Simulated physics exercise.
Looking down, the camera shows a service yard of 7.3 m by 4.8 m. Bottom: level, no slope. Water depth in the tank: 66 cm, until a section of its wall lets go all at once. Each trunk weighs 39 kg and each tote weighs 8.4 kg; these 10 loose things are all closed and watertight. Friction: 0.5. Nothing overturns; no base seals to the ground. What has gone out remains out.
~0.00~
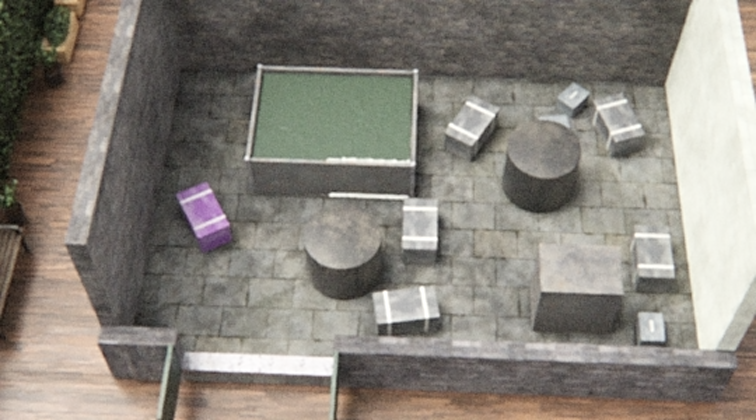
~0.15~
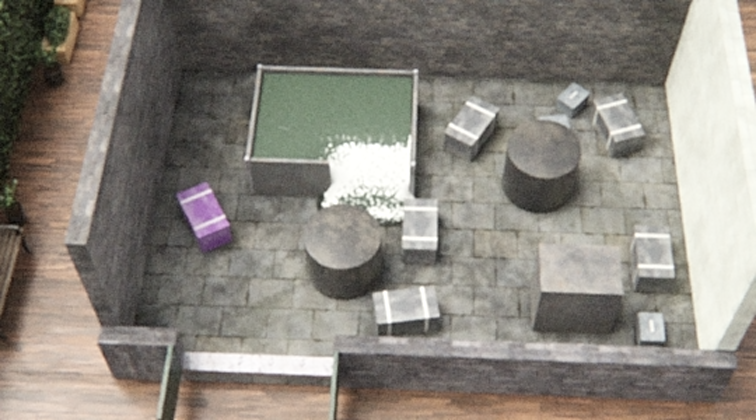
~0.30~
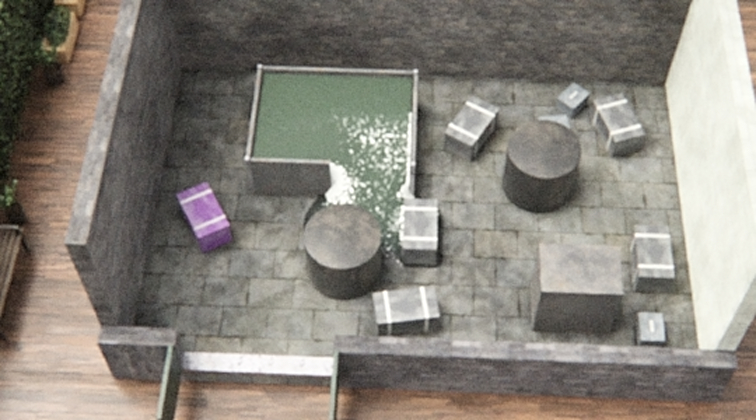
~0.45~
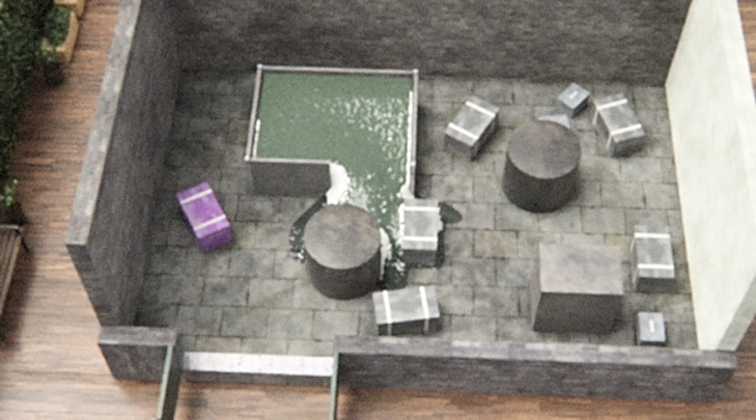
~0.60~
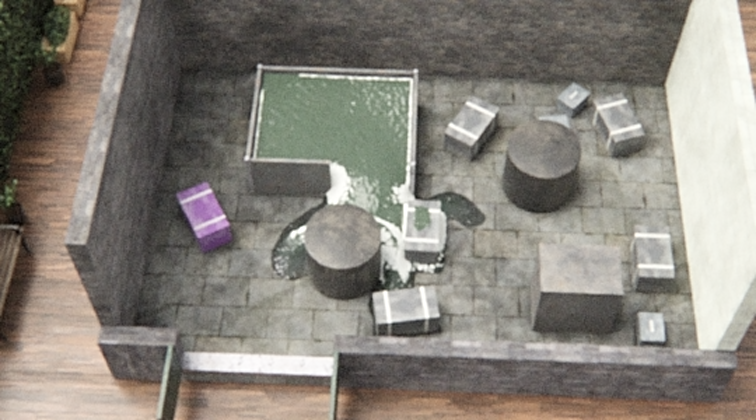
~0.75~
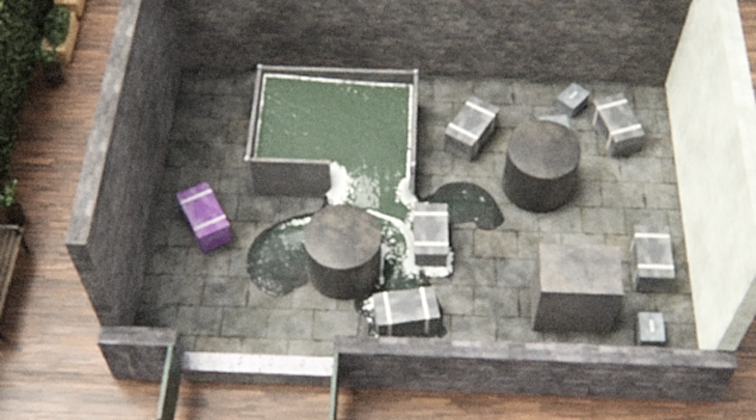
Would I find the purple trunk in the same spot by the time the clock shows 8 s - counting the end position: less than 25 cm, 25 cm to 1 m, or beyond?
I'd bet it shuffles a short distance.
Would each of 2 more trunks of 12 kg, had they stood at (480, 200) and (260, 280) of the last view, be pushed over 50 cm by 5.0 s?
In sequence: Within it, then beyond it.
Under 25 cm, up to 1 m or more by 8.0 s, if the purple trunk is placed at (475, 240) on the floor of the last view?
Outcome: It is shifted a bit.
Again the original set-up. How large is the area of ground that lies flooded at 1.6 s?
Close to 15 m2, I'd say.
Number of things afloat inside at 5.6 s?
Then: 3.
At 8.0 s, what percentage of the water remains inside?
92 % or so.
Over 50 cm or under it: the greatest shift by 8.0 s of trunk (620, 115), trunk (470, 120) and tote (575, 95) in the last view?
In that order: Under, under, under.
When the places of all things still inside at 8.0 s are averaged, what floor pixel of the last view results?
I'd put it close to (506, 157) in the last view.
After 1.6 s the purple trunk is near (201, 210), 0.0 m from its start, aground; 0 of 10 are out; 0 afloat.
After 3.6 s the purple trunk is near (166, 223), 0.5 m from its start, aground; 0 of 10 are out; 1 afloat.
After 5.6 s the purple trunk is near (166, 223), 0.5 m from its start, aground; 0 of 10 are out; 3 afloat.
After 8.0 s the purple trunk is near (166, 223), 0.5 m from its start, aground; 0 of 10 are out; 3 afloat.
